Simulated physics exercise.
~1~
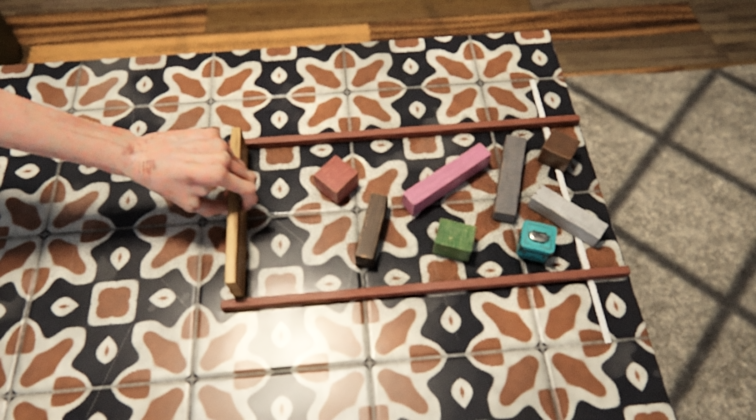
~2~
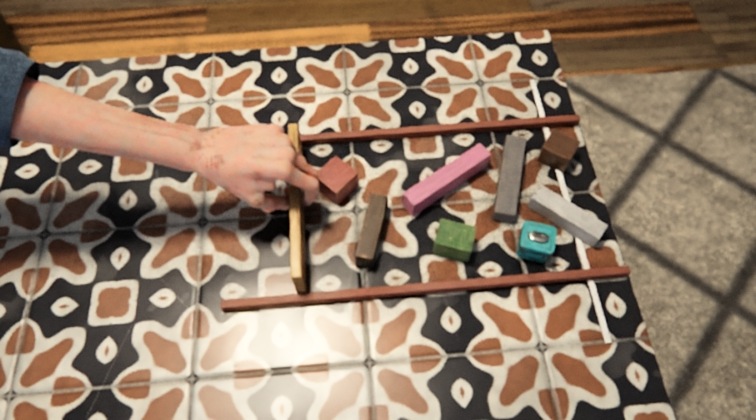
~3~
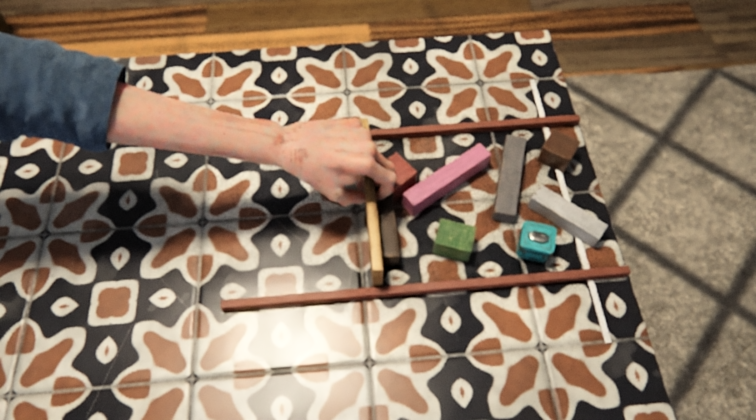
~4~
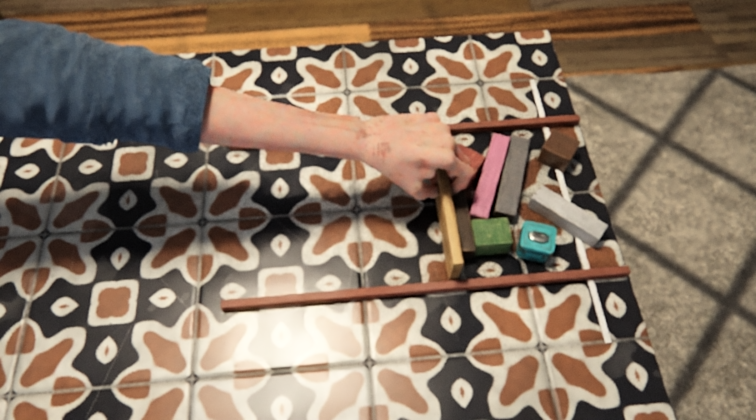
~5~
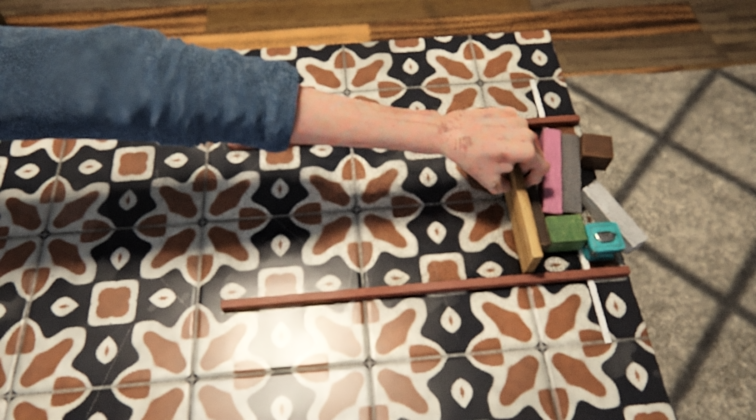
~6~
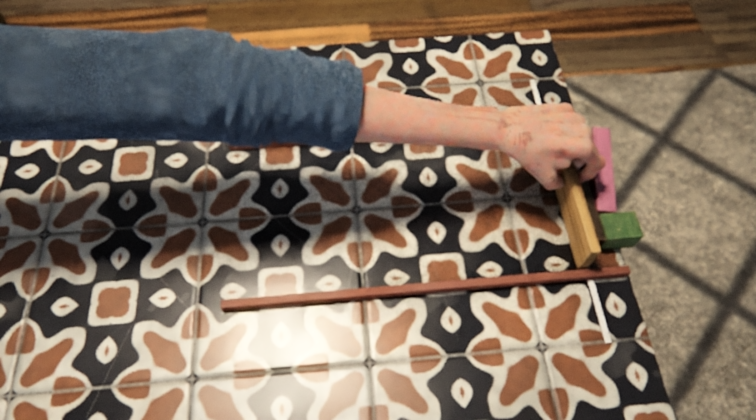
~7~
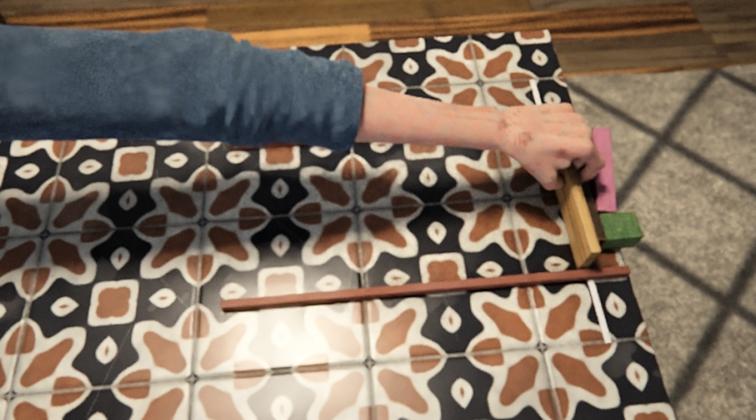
A hand pushes a board rightward, sweeping blocks along until several drop off the table's edge.
